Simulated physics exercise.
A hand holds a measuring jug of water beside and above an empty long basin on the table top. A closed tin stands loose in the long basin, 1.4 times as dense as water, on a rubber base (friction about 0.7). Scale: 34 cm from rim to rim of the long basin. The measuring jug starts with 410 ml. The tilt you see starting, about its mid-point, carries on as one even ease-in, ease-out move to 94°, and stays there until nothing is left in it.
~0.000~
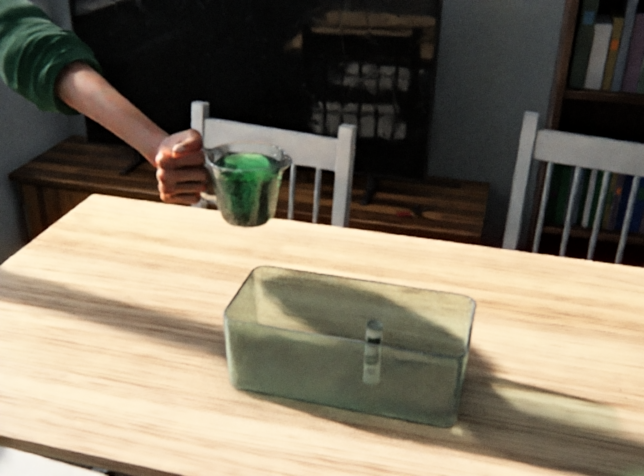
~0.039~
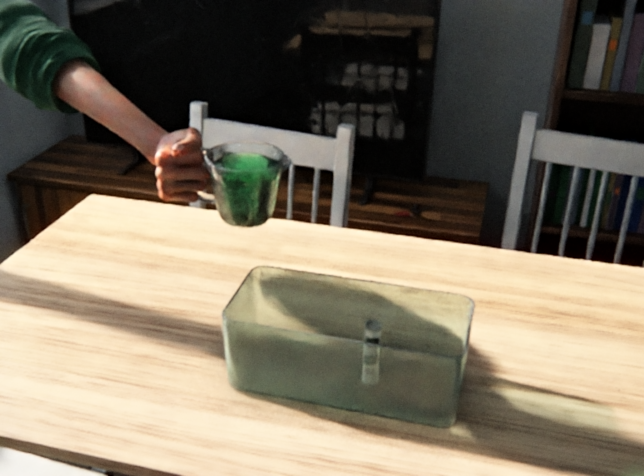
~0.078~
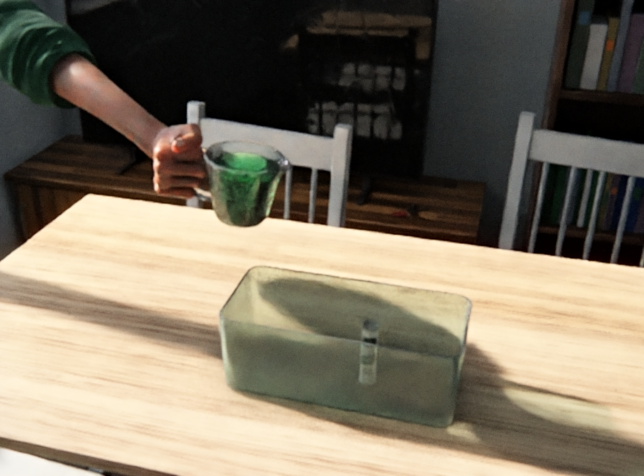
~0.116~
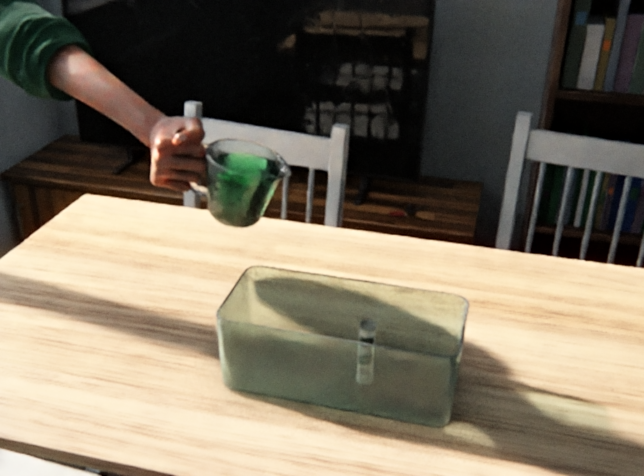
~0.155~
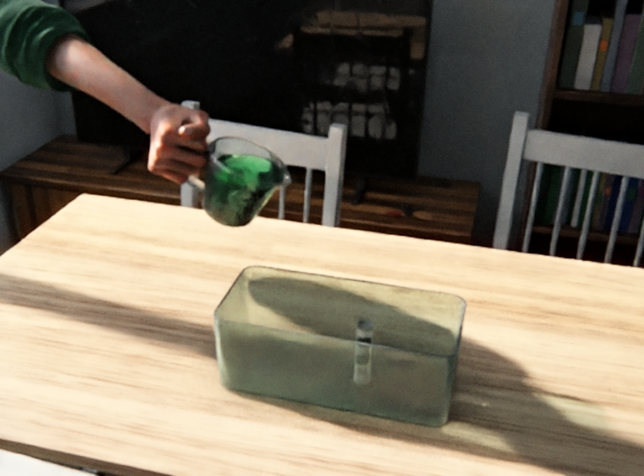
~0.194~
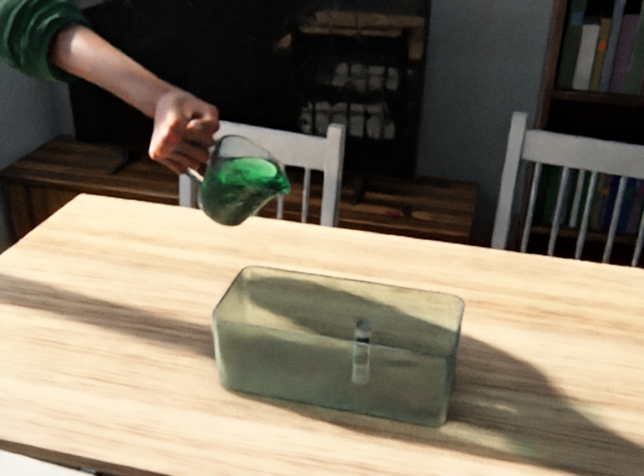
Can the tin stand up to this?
The tin remains upright.
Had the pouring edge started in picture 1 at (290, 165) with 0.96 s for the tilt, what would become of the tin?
Then it stays up.
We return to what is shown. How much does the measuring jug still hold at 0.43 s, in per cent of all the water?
About 42 per cent.
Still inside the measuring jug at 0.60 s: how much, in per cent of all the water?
About 10 per cent.
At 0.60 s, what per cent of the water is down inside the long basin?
Near 72 in a hundred.
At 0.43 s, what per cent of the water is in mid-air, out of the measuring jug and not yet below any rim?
About 42 per cent.
By 0.43 s the tilt is 92° and 42 per cent is still to pour; the tin stands where it began.
By 0.60 s the tilt is 94° and 9 per cent is still to pour; the tin stands where it began.
By 0.78 s the tilt is 94° and 1 per cent is still to pour; the tin stands where it began.
By 0.98 s the tilt is 94° and 0 per cent is still to pour; the tin stands where it began.
At rest the tin stands where it began.
